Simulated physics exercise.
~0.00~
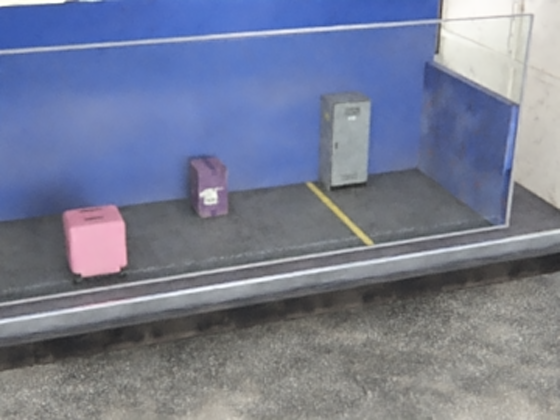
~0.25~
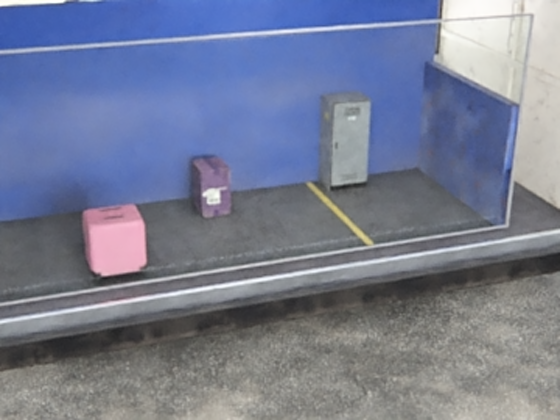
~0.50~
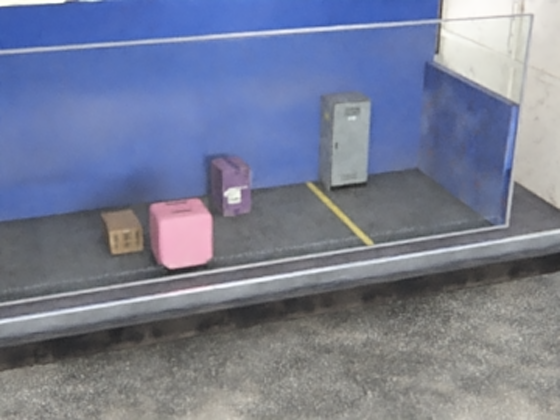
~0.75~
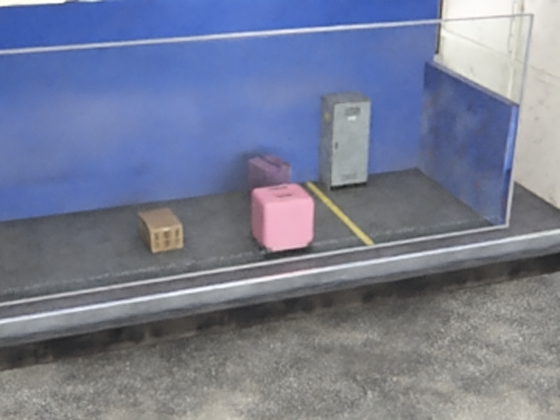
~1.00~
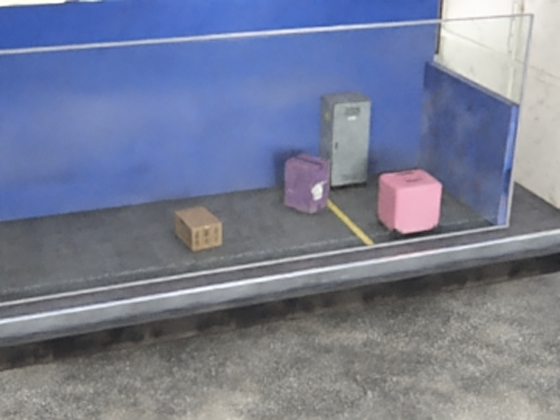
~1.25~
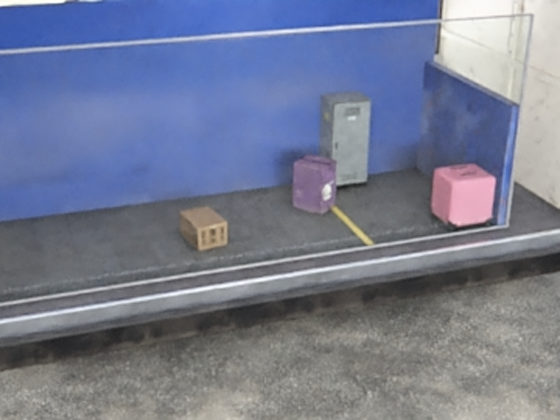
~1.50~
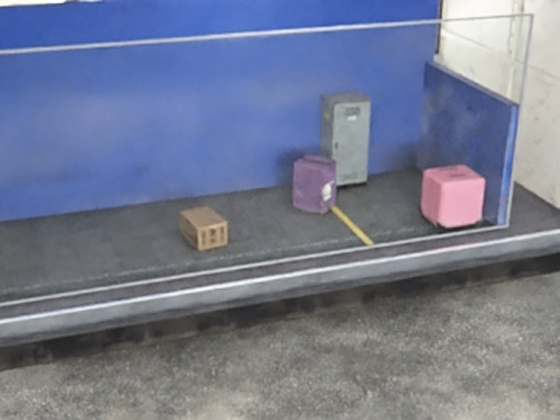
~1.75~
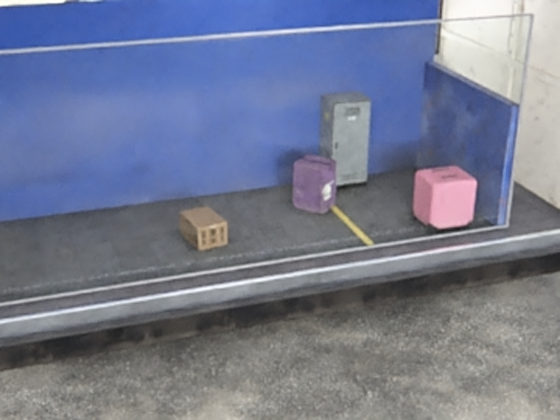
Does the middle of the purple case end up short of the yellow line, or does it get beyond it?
It ends up short of the line. The purple case slides right and comes to rest upright at the line's edge, with its middle still on the left side.
